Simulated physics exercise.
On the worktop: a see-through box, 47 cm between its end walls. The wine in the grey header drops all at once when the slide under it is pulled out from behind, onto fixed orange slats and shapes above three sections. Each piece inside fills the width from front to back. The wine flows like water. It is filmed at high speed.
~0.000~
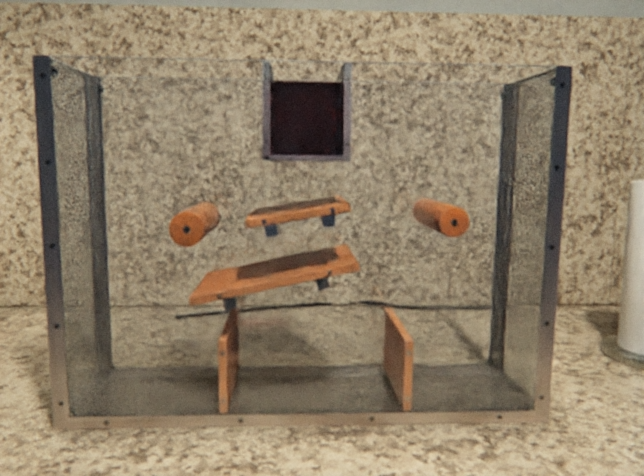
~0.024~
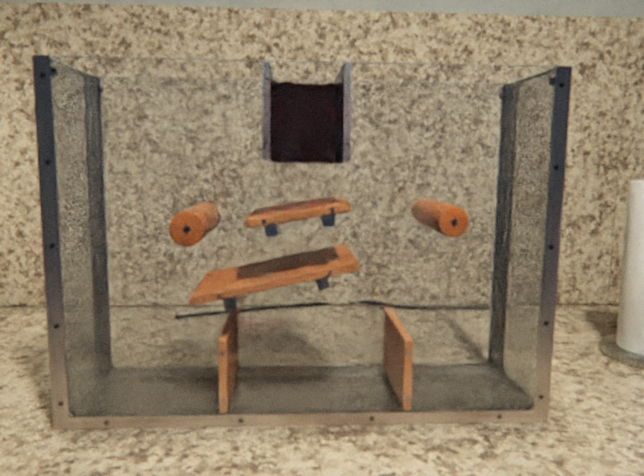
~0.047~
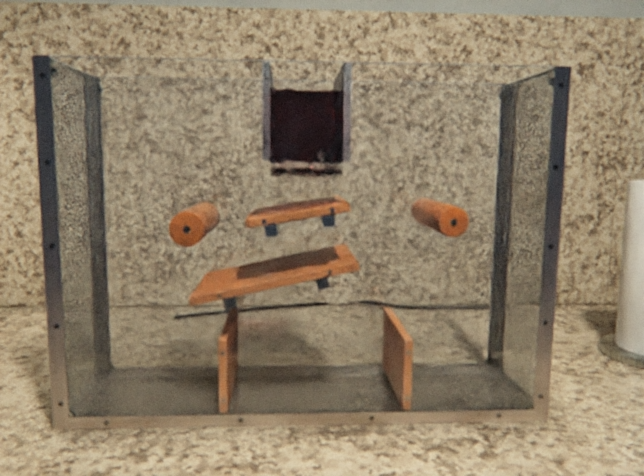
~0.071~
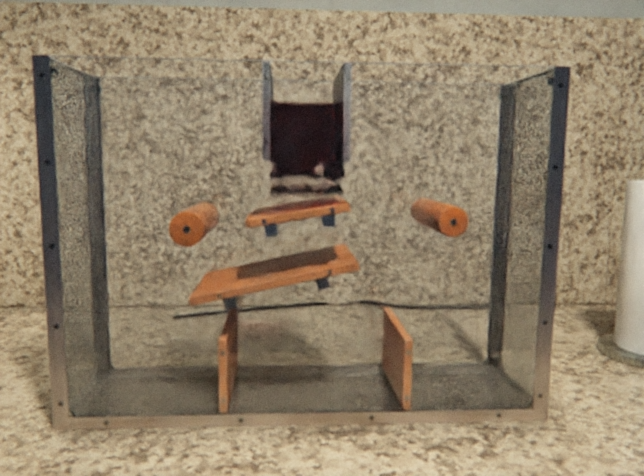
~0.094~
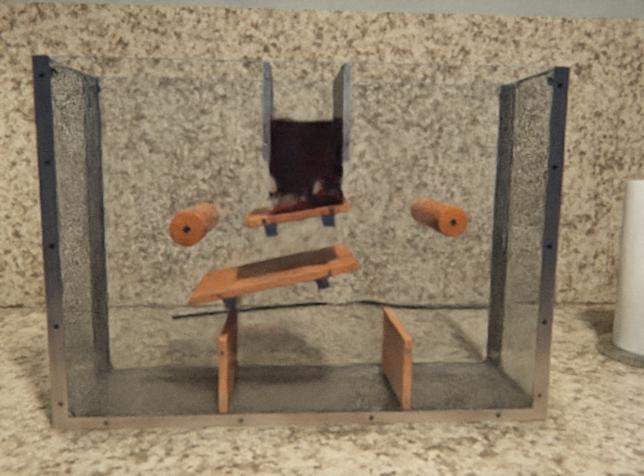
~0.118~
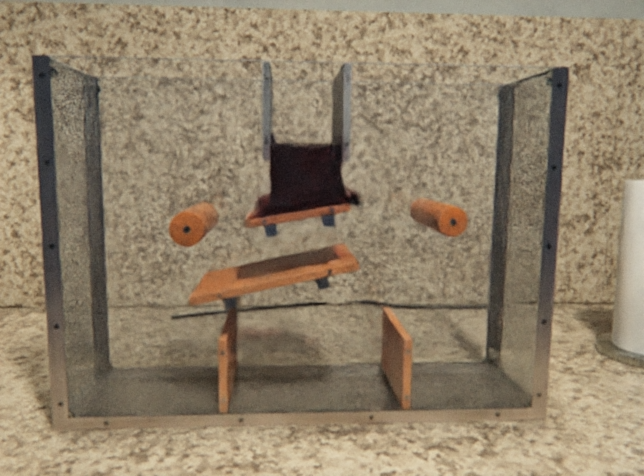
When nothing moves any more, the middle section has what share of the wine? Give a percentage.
Roughly 5 per cent ends in the middle section.
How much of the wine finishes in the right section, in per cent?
Some 32 per cent.
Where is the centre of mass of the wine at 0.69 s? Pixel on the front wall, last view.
Around (280, 390).
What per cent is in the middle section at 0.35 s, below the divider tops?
Near 0 in a hundred.
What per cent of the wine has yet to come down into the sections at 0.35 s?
Near 45 in a hundred.
Then, 0.22 s in, hardly anything has reached the bottom yet.
Then, 0.35 s in, 54 per cent is down, the largest part in the left section.
Then, 0.69 s in, 90 per cent is down, the largest part in the left section.
Finally, the split from left to right is 65, 4 and 31 per cent.
